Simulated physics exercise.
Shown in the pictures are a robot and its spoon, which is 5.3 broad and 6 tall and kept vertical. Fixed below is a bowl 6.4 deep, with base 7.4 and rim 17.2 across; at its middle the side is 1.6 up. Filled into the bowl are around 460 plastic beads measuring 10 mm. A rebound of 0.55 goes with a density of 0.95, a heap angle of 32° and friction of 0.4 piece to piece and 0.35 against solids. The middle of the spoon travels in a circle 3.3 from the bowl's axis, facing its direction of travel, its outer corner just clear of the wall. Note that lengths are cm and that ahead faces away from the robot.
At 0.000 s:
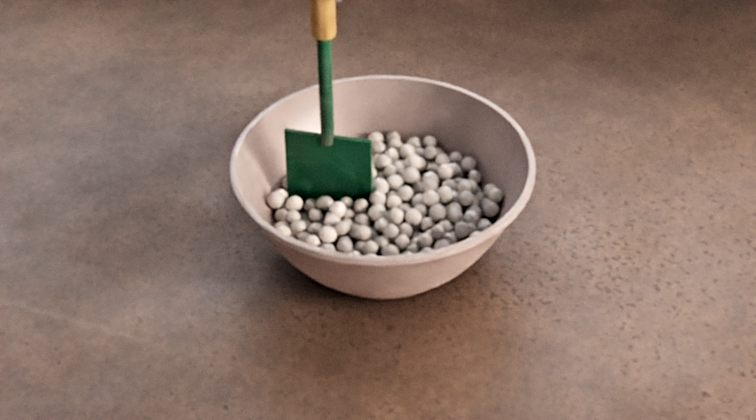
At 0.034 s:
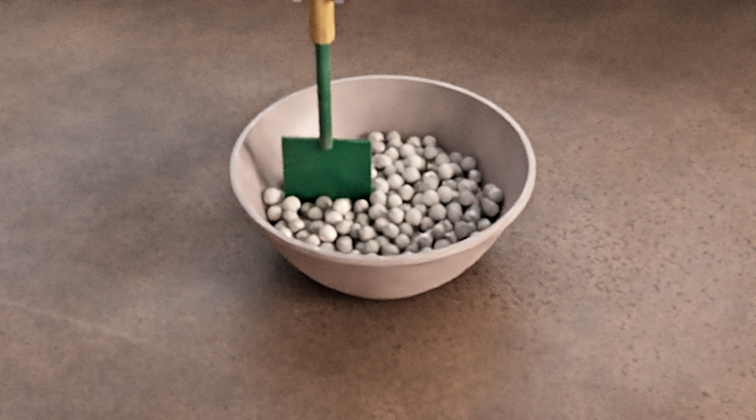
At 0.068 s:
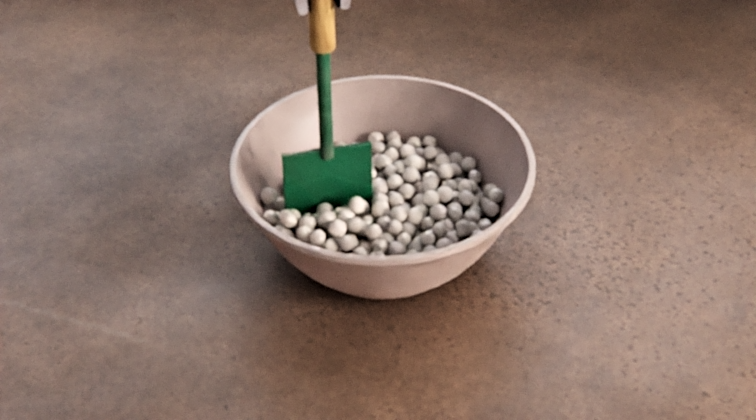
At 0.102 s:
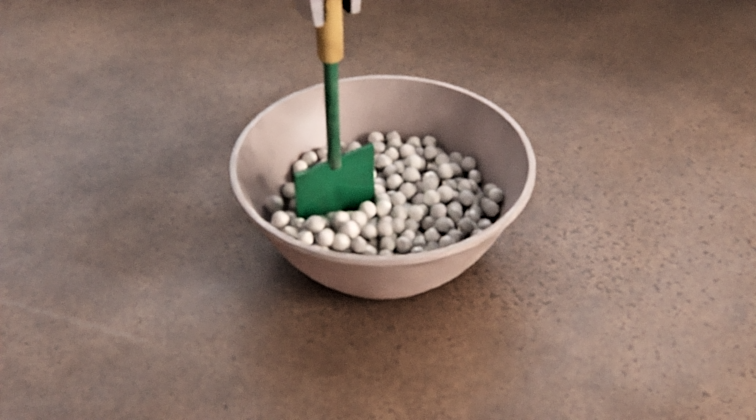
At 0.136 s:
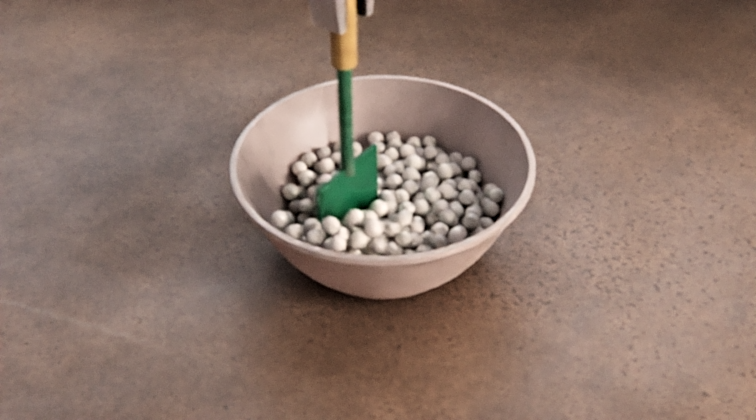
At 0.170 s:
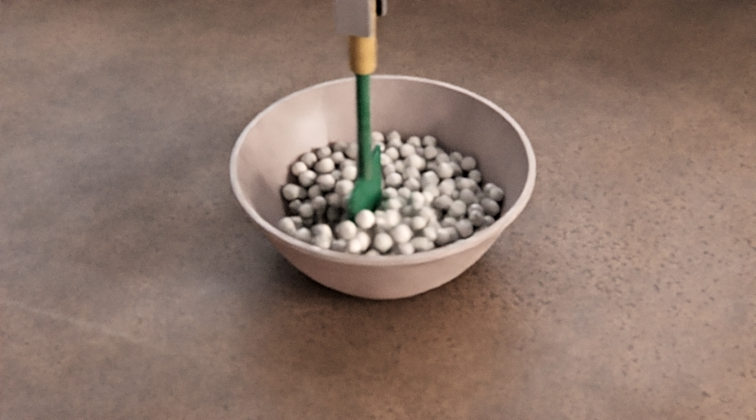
At the start, a flat green blade on an upright handle stands broad side to the viewer at the left of a pale bowl of whitish beads. The gripper above carries it toward the viewer and then rightward through the beads, turning it until it is nearly edge-on near the middle.
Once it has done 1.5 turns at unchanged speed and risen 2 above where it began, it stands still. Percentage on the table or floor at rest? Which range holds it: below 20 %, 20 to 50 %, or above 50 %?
The range below 20 %.
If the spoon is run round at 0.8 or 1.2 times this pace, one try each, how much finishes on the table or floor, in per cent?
5 % and 15 %.
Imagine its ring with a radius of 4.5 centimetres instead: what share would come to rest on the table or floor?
Around 0 in a hundred, in that case.
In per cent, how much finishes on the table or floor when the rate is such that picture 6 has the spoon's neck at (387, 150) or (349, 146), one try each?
Roughly 15 and 5 percent, in that order.
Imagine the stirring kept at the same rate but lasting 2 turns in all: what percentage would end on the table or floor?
Roughly 10 percent would end up there.
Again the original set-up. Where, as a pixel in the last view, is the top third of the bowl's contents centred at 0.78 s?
The centre lies near (370, 231) in the last picture.
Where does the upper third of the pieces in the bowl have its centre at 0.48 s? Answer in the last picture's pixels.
I'd put it at around (383, 134).
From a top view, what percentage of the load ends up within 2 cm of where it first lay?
Around 25 in a hundred, roughly.
By 0.48 s, 263° round, highest piece 8 above the table; 443 in the bowl, 13 on the table or floor, 7 in flight or on the tool.
By 0.78 s, 80° round, highest piece 7 above the table; 439 in the bowl, 24 on the table or floor.
By 1.14 s, 180° round, highest piece 6 above the table; 437 in the bowl, 26 on the table or floor.
By 1.84 s, 180° round, highest piece 6 above the table; 437 in the bowl, 26 on the table or floor.
Final count, 437 in the bowl, 26 on the table or floor. That is 6 % on the table or floor.
